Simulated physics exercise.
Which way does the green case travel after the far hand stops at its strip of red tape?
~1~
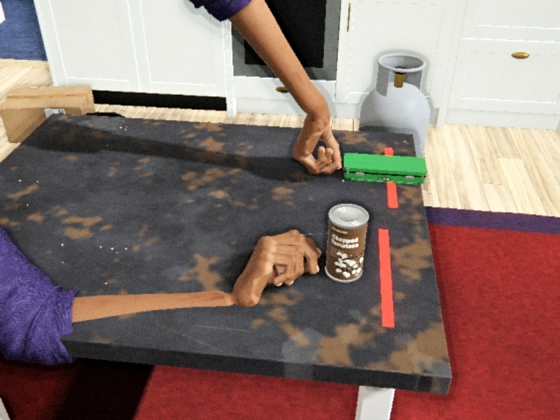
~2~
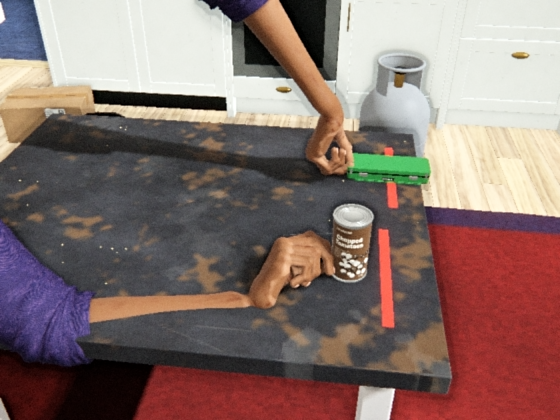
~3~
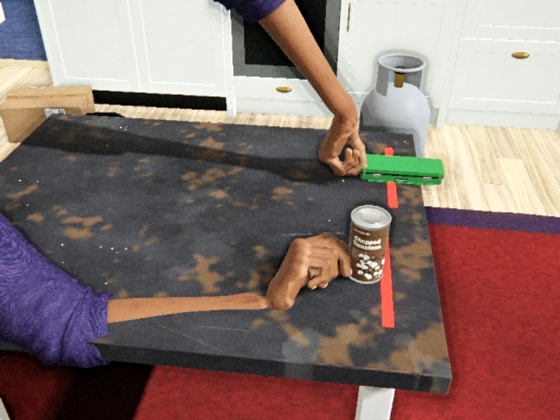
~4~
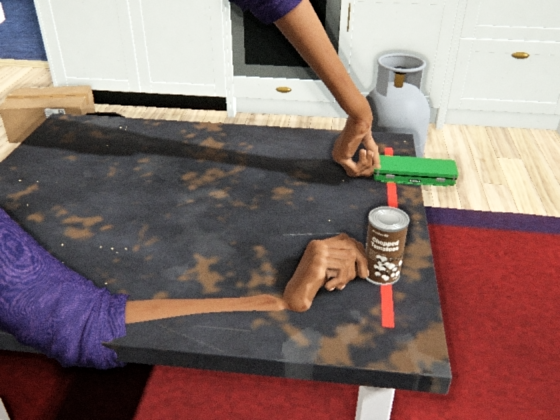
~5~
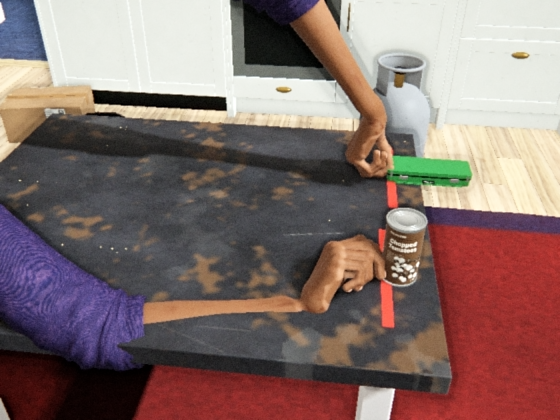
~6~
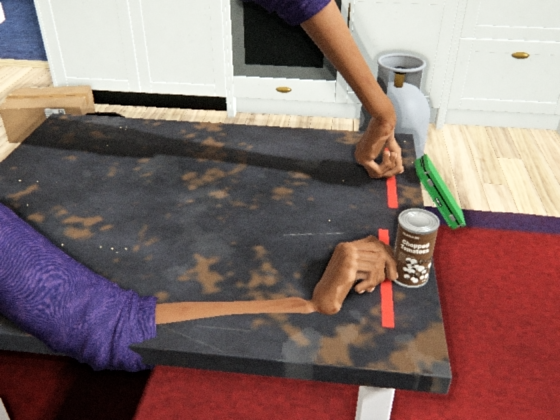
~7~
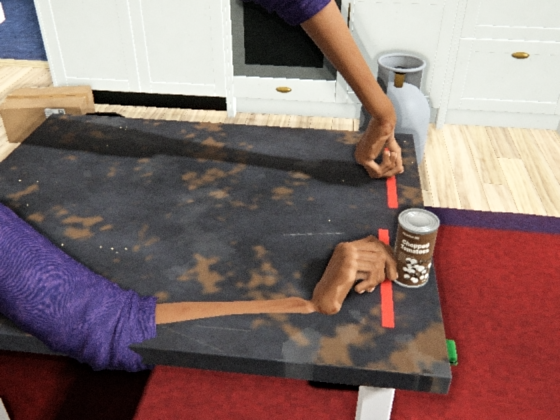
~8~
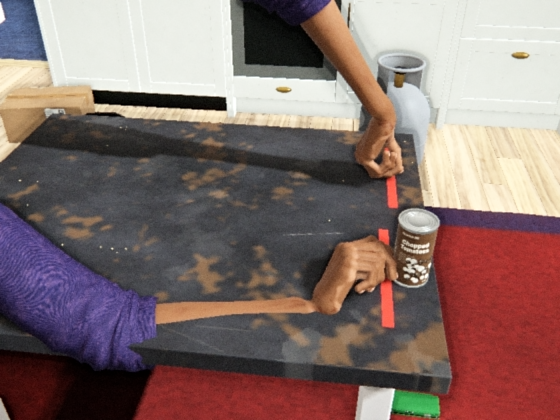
It moves down, tipping over the right edge of the table and dropping beside it.
Two arms in purple sleeves reach over a dark, brown-blotched table in a kitchen, seen from above by a still camera. The far hand rests behind a long green case and the near hand behind an upright brown tin, with two strips of red tape near the table's right end. Both hands slowly push their objects to the right, across the tape. The hands stop at the strips, and the green case tips over the right edge and falls beside the table. At the end the case is low by the near table leg, while the tin still stands upright on the table.
